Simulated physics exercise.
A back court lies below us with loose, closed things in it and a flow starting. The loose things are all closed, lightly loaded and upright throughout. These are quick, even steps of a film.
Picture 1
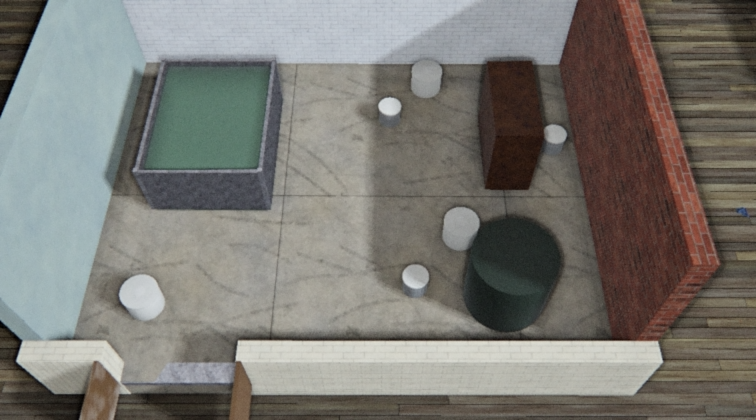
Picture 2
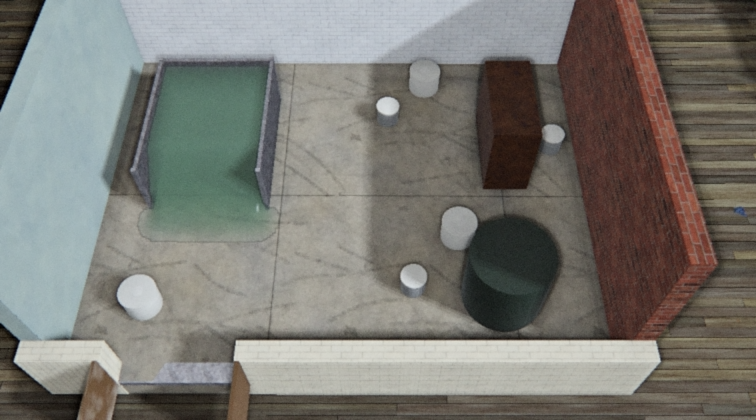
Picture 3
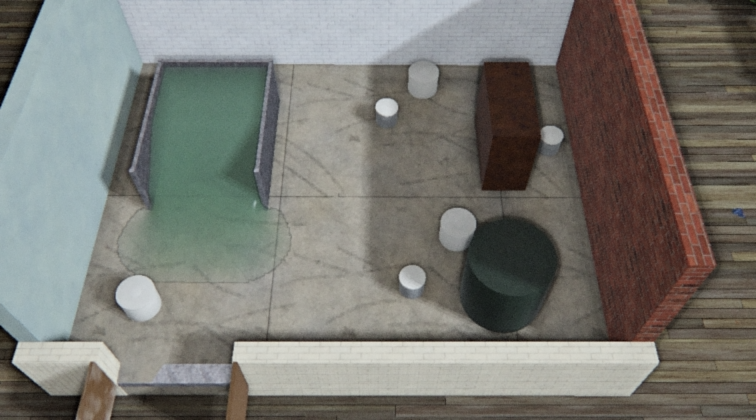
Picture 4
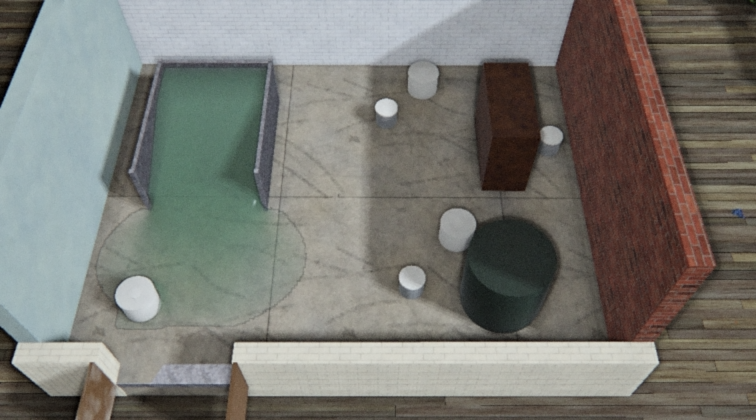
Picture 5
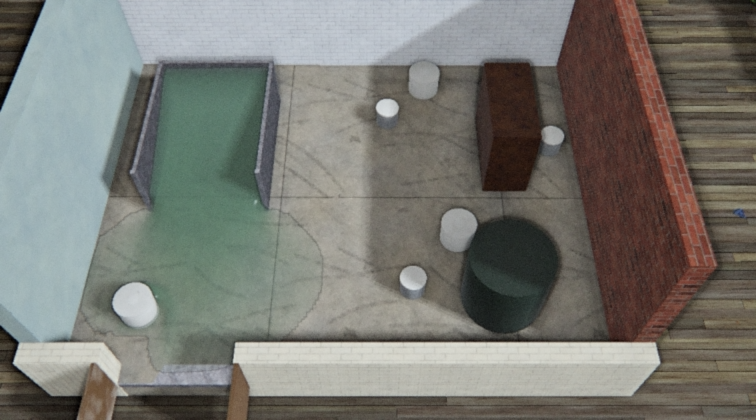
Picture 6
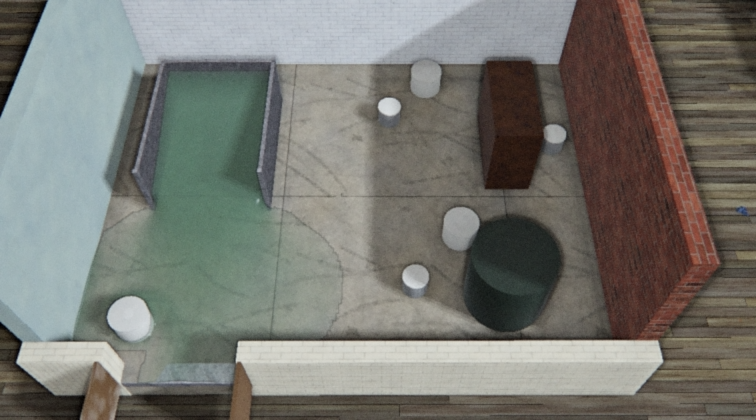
At the start, green liquid fills a grey-walled tank at the left of a walled court with pale tubs, a brown block and a dark cylinder. The tank's near side disappears and the liquid spreads across the floor, reaching the lower-left tub, which shifts slightly toward the near wall while the rest stay put.
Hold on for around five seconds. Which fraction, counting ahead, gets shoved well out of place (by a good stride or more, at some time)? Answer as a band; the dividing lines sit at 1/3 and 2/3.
Less than 1/3.
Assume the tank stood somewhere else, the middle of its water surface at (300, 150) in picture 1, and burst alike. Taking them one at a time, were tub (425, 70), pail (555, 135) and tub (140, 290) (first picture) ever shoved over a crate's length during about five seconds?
The three, one by one: Short of that, past that mark and short of that.
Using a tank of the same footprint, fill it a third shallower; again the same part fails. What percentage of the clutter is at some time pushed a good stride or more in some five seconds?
Something like 10 % of the loose things.
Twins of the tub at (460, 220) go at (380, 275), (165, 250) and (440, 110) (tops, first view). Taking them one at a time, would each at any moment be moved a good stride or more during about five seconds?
Listed in sequence, the answers are remains nearby, displaced a stride and remains nearby.
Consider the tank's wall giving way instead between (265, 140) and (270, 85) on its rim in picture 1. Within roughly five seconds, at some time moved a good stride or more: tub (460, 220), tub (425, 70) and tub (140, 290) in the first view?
Listed in turn, ends up that far off, ends up that far off, never travels that far.
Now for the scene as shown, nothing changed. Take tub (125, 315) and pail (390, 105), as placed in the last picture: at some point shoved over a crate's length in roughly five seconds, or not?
Taking them as listed: Over that distance for the first, below that distance for the second.
A moment on, 1 of 7 are well off their spots; 0 afloat.
Next, 1 of 7 are well off their spots; 1 afloat.
Later, 1 of 7 are well off their spots; 0 afloat.
In the end, 1 of 7 are well off their spots, and 1 have been at some point; 0 afloat.
